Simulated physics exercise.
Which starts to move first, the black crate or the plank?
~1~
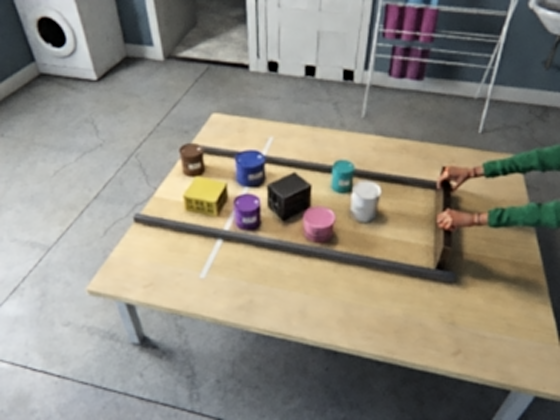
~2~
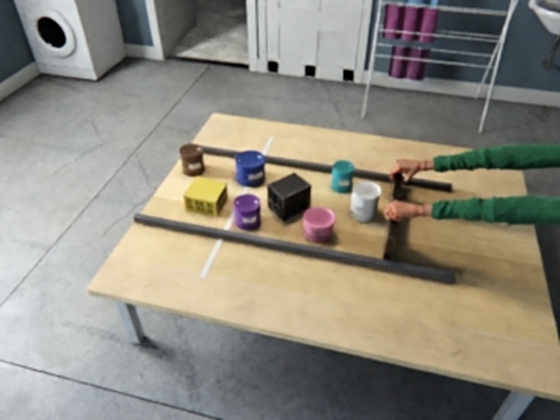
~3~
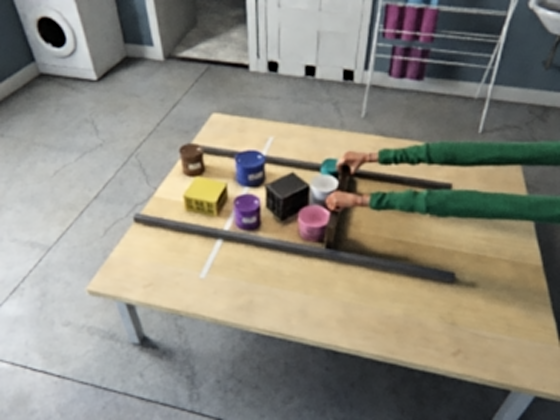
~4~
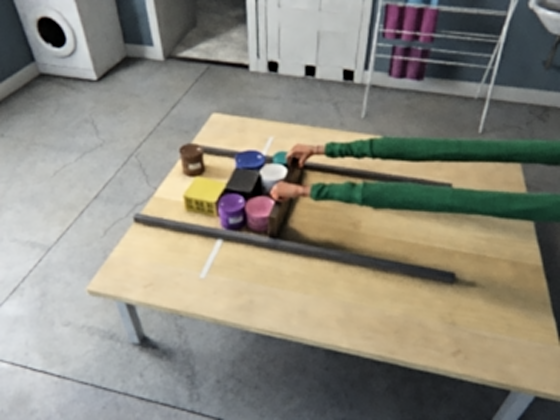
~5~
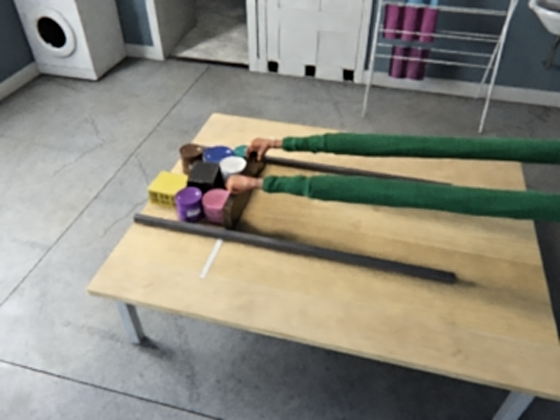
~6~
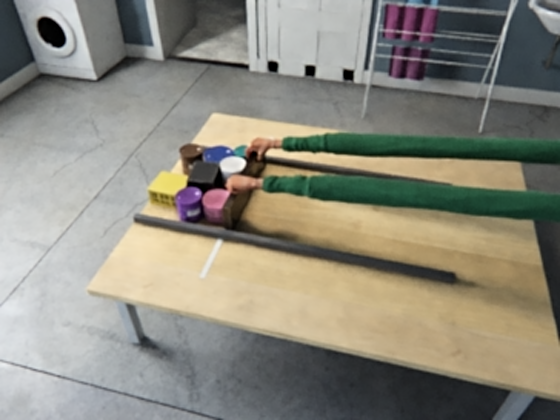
The plank starts to move first, sliding left in the person's hands while the black crate is still at rest. The crate only shifts left later on.
On a wooden table, green-sleeved arms pushing a dark plank leftward, sweeping scattered containers into a cluster that stays on the tabletop.
